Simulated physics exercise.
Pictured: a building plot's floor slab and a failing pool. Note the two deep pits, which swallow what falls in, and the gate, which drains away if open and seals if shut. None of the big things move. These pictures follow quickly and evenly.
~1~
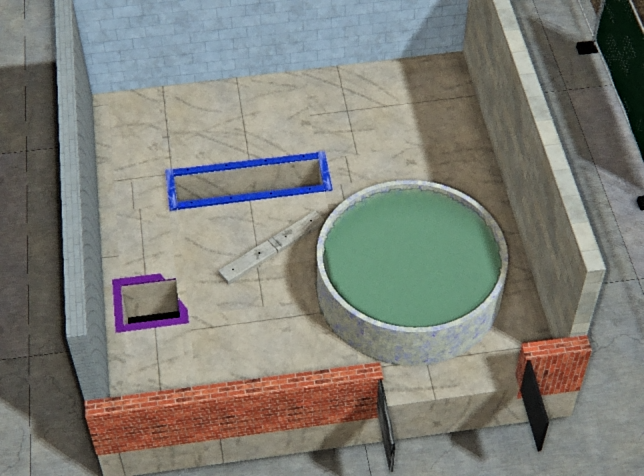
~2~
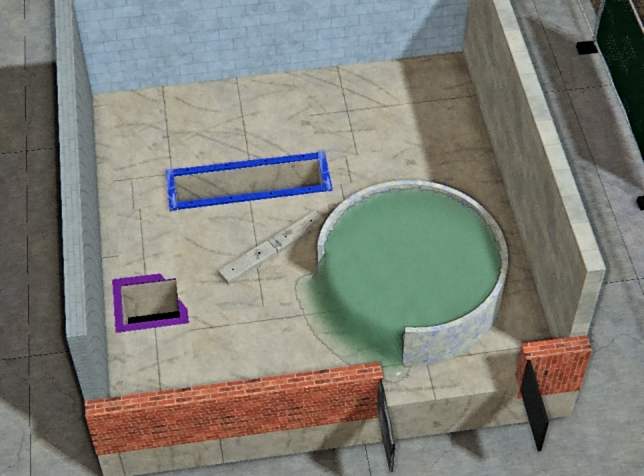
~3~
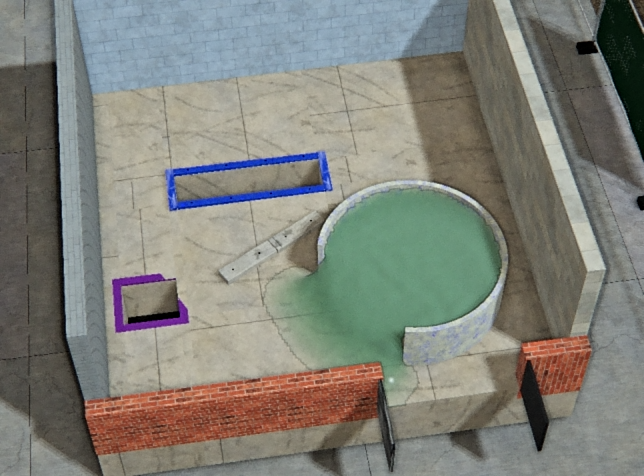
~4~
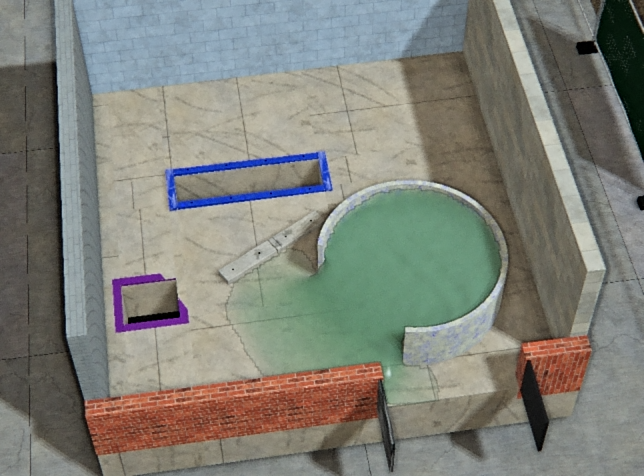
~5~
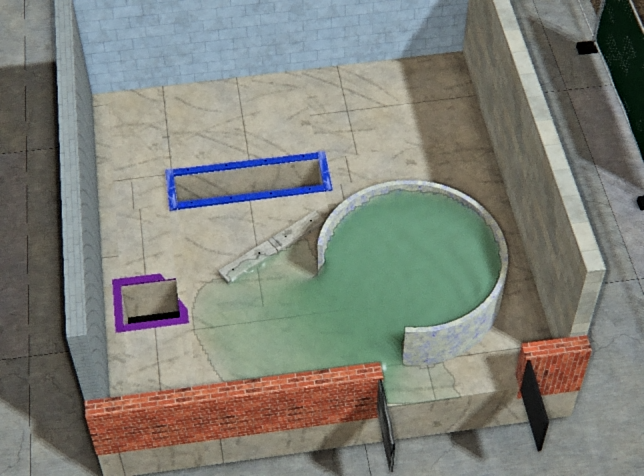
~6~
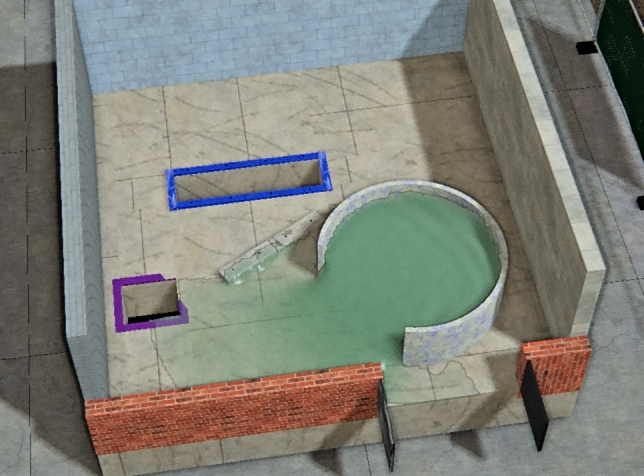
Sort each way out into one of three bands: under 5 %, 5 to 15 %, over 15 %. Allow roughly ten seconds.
Sorted: Gate - 5 to 15 %; blue pit - under 5 %; purple pit - over 15 %.
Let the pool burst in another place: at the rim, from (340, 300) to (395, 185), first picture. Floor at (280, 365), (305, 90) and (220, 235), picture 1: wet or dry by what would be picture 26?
The first would be drenched, the second drenched and the third drenched.
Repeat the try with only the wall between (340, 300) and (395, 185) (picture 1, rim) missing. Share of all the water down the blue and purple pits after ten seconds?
Estimates in per cent: Blue 25, purple 30.
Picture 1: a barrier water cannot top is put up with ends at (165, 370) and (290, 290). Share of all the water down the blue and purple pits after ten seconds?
Percent shares - blue: 0; purple: 35.
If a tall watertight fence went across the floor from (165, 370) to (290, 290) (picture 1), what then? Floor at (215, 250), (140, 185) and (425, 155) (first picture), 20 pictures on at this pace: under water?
As the points were listed, they come out taken by the flood, taken by the flood, and finally free from flooding.
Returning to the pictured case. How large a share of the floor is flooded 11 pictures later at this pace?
By my count, 25 percent.
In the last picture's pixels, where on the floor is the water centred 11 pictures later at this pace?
Roughly (296, 331).
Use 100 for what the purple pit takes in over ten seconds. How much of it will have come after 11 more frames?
My figure is 15 in a hundred.
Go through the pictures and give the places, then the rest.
In the first picture, the round pool at (412, 256) is whole and still.
In the second picture, the front is at (313, 277), out from the gap at (342, 323).
In the third picture, the front is at a hidden place, out from the gap at (342, 324).
In the fourth picture, water pours out at (342, 326) and has run to (246, 275).
In the fifth picture, water pours out at (342, 326) and has run to (203, 298).
In the sixth picture, the front is at (158, 321), out from the gap at (342, 326).
A moment on, water covers 25 % of the floor; the gate 2 %, the blue pit 0 %, the purple pit 2 %.
Next, water covers 25 % of the floor; the gate 3 %, the blue pit 0 %, the purple pit 8 %.
Then, water covers 40 % of the floor; the gate 5 %, the blue pit 0 %, the purple pit 26 %.
Later, water covers 55 % of the floor; the gate 7 %, the blue pit 0 %, the purple pit 45 %.
In the end, water covers 75 % of the floor; the gate 8 %, the blue pit 1 %, the purple pit 56 %.
